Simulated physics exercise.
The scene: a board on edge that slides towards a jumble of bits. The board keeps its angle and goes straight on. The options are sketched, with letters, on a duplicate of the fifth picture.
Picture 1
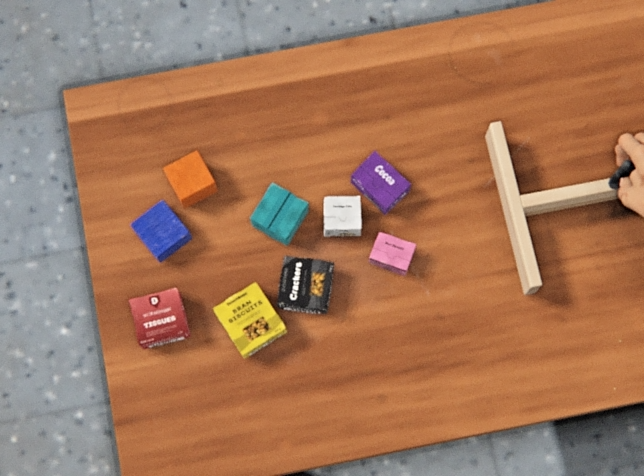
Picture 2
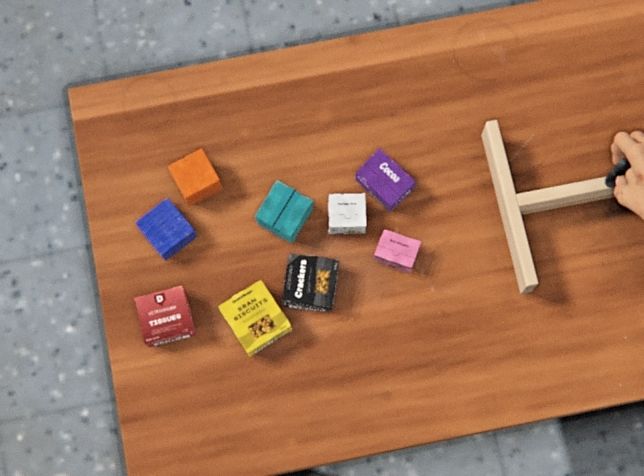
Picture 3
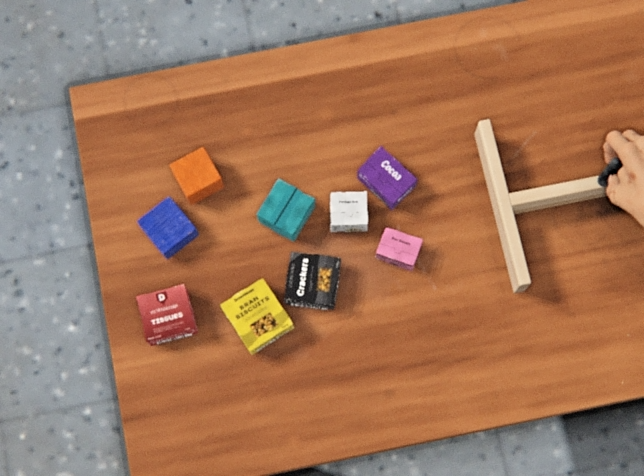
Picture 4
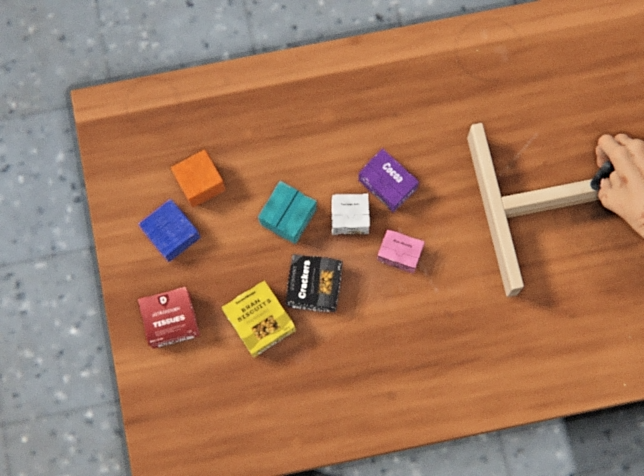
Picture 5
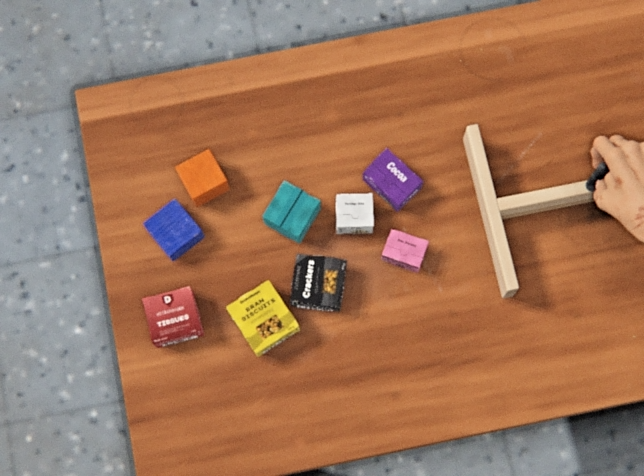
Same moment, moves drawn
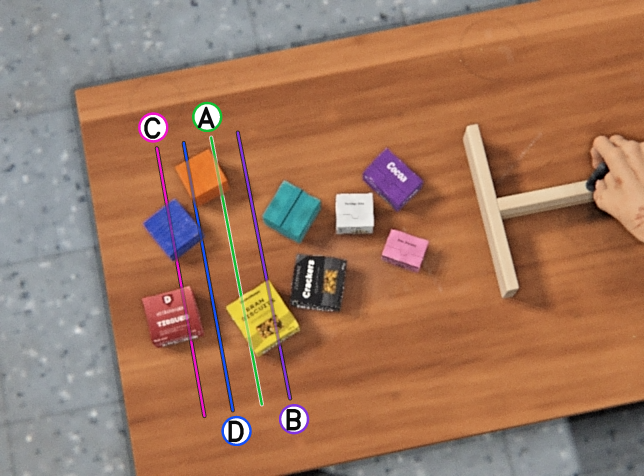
A hand slides a wooden board slightly left towards scattered colourful boxes and blocks.
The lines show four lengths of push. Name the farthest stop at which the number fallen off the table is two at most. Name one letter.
C is the last line within the limit.
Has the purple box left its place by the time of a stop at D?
By then, yes.
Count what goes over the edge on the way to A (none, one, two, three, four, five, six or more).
In all, none.
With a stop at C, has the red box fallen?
Yes.
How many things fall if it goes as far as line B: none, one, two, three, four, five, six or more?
By then, none.
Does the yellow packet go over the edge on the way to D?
No.
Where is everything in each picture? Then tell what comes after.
In the first picture, purple box (381, 184); turquoise box (280, 215); yellow packet (250, 321).
In the second picture, board (512, 201); pink packet (397, 252).
In the third picture, board (504, 201); red box (167, 315).
In the fourth picture, board (497, 204); blue block (170, 231).
In the fifth picture, board (493, 206); purple box (393, 181); turquoise box (292, 213); yellow packet (263, 319).
On the copy, A at (236, 267); B at (263, 262); C at (180, 278); D at (208, 273).
On C. First, board (382, 228); purple box (344, 180); black packet (313, 284).
Then, board (269, 250); red box (127, 327); yellow packet (175, 364).
Finally, board (180, 268); blue block over the edge; red box over the edge; two fallen.
By contrast, A is within the limit but short; B is within the limit but short; D is within the limit but short.
